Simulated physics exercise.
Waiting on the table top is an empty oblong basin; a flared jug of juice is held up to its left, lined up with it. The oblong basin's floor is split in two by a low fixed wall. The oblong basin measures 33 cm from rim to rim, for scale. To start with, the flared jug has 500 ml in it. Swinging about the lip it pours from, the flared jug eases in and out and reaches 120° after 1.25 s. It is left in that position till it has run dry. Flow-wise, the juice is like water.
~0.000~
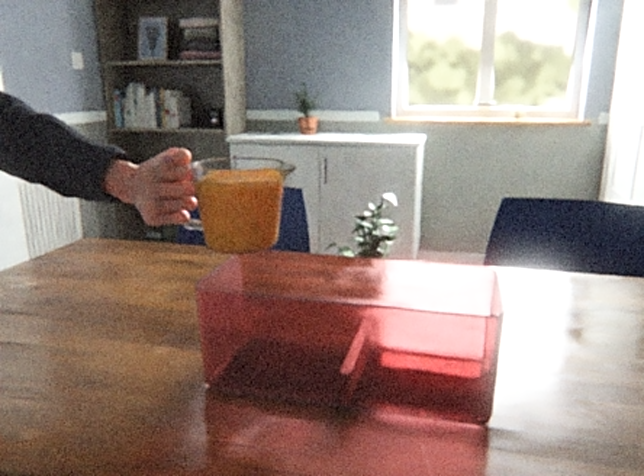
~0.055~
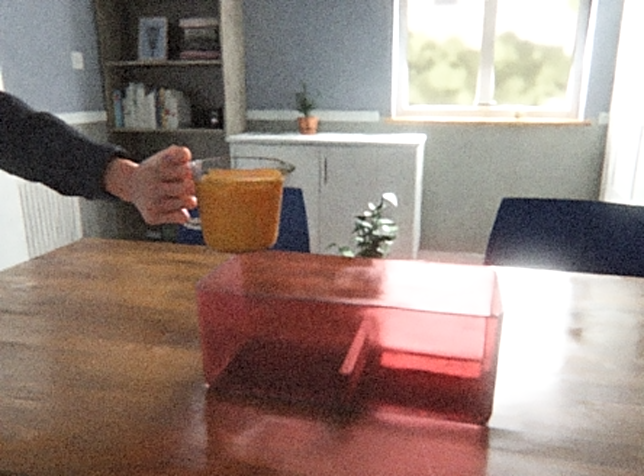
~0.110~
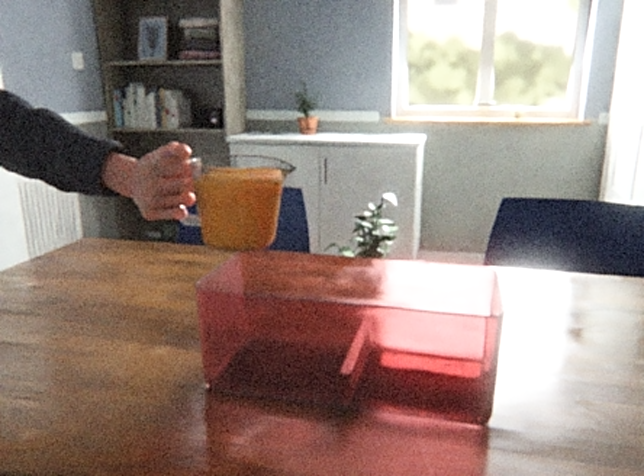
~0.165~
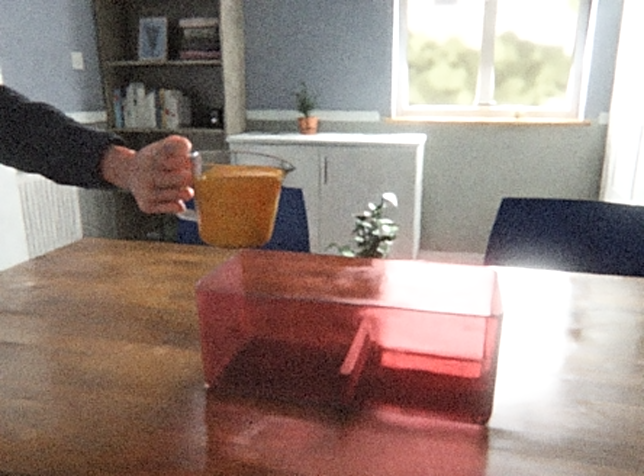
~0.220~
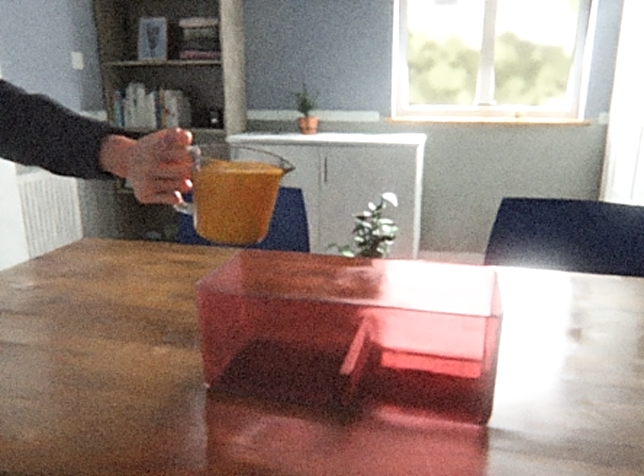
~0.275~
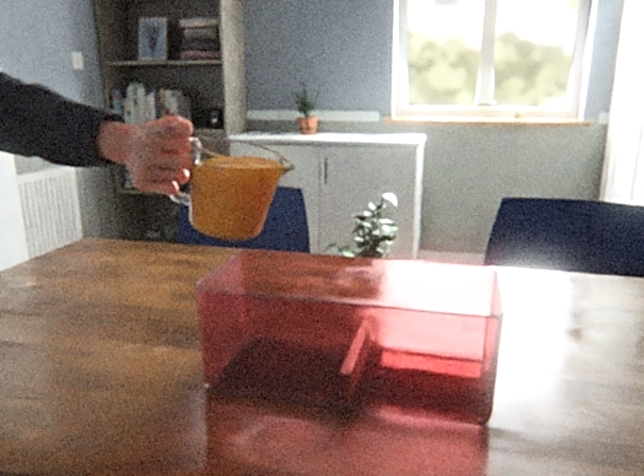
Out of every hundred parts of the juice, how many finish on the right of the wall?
About 89 in every hundred.
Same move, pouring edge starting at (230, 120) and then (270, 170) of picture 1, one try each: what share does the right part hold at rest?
The first try gives around 10 percent, the second around 50 percent.
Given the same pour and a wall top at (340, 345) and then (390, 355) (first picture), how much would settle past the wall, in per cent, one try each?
90 in a hundred, followed by 45 in a hundred.
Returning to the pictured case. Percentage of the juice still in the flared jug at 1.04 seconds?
Near 6 in a hundred.
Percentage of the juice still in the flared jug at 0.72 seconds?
Around 64 percent.
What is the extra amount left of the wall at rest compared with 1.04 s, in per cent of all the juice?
I'd say near 4 percent.
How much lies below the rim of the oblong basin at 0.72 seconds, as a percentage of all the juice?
Some 10 per cent.
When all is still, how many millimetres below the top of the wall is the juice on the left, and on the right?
I'd say some 36 mm on the left and some 18 mm on the right.
By 0.72 s the tilt is 74° and 64 per cent is still to pour, 7 is left of the wall and 4 right of it.
By 1.04 s the tilt is 112° and 6 per cent is still to pour, 6 is left of the wall and 70 right of it.
By 1.38 s the tilt is 120° and 0 per cent is still to pour, 10 is left of the wall and 89 right of it.
By 1.75 s the tilt is 120° and 0 per cent is still to pour, 10 is left of the wall and 89 right of it.
At rest 10 per cent lies left of the wall, 89 right of it and 1 outside.
